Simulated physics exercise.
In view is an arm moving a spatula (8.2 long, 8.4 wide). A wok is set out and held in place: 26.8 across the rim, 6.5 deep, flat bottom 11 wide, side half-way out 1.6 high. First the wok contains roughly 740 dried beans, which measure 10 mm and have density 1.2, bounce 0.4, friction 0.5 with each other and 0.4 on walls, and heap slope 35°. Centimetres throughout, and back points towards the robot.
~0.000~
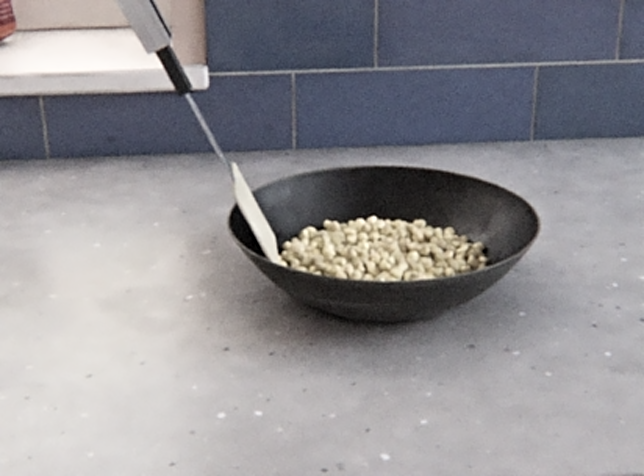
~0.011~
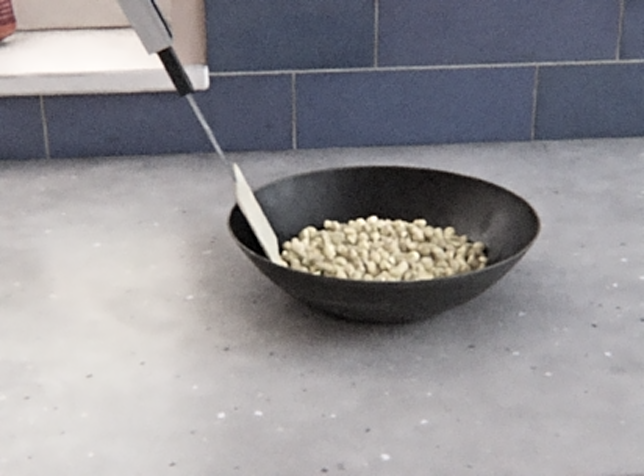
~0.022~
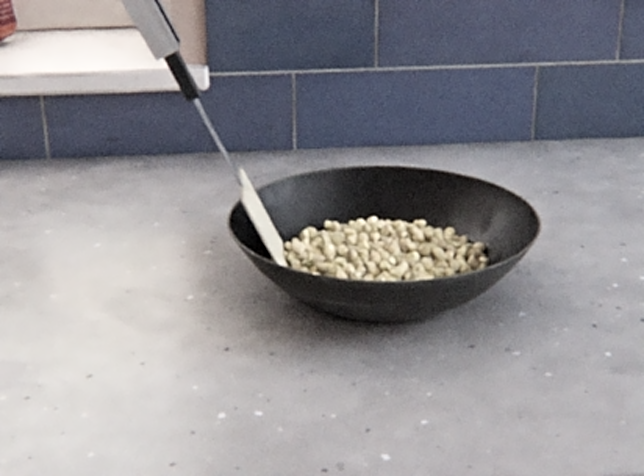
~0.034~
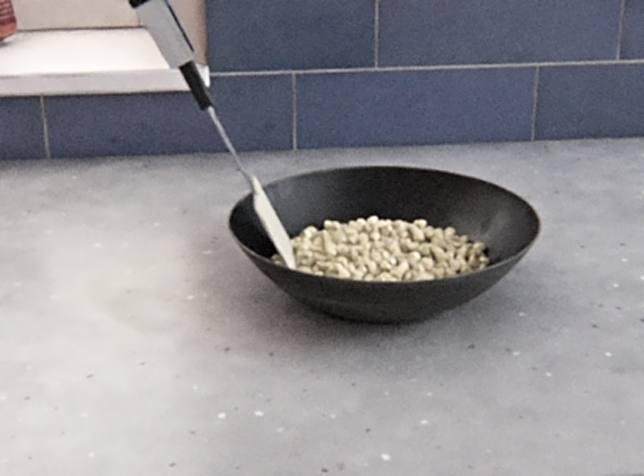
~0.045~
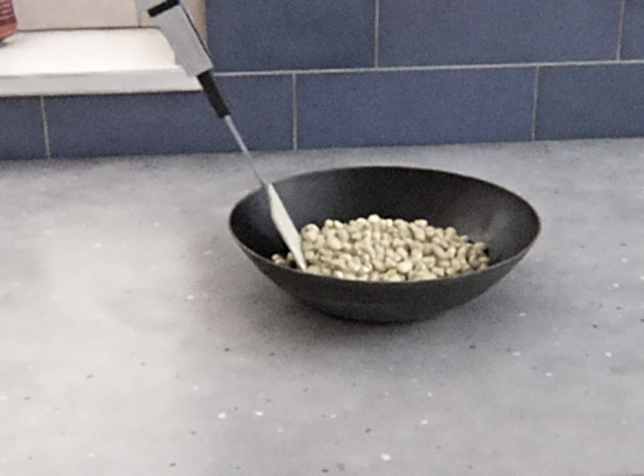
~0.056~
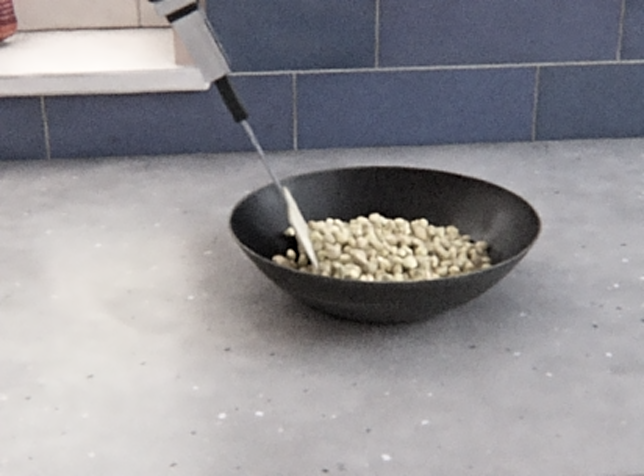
On a grey countertop, a spatula slides rightward into pale beans inside a black wok.
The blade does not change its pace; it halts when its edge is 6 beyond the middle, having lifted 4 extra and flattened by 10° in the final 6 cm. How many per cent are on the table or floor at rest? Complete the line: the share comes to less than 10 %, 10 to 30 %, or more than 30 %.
The share comes to 10 to 30 %.
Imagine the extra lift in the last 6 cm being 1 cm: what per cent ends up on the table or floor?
Roughly 20 per cent.
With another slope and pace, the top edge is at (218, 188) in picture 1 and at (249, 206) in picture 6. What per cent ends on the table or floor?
Roughly 0 percent ends up there.
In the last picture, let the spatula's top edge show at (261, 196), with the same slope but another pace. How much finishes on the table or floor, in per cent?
Roughly 0 per cent.
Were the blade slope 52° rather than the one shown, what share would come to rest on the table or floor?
My guess is close to 20 per cent.
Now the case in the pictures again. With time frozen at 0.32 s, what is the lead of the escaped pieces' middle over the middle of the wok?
Distance ahead of centre: Approx. 22 cm.
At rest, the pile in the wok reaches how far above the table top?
Some 7.0 cm above the table.
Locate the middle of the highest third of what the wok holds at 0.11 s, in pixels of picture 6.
It is centred at about (428, 238).
After 0.08 s, sloping 65°, highest piece 7 above the table; 742 in the wok.
After 0.11 s, sloping 62°, highest piece 10 above the table; 742 in the wok.
After 0.32 s, sloping 55°, highest piece 22 above the table; 615 in the wok, 47 on the table or floor, 80 on the blade or in flight.
After 1.37 s, sloping 55°, highest piece 7 above the table; 613 in the wok, 129 on the table or floor.
At rest, 613 in the wok, 129 on the table or floor. That is 17 % on the table or floor.
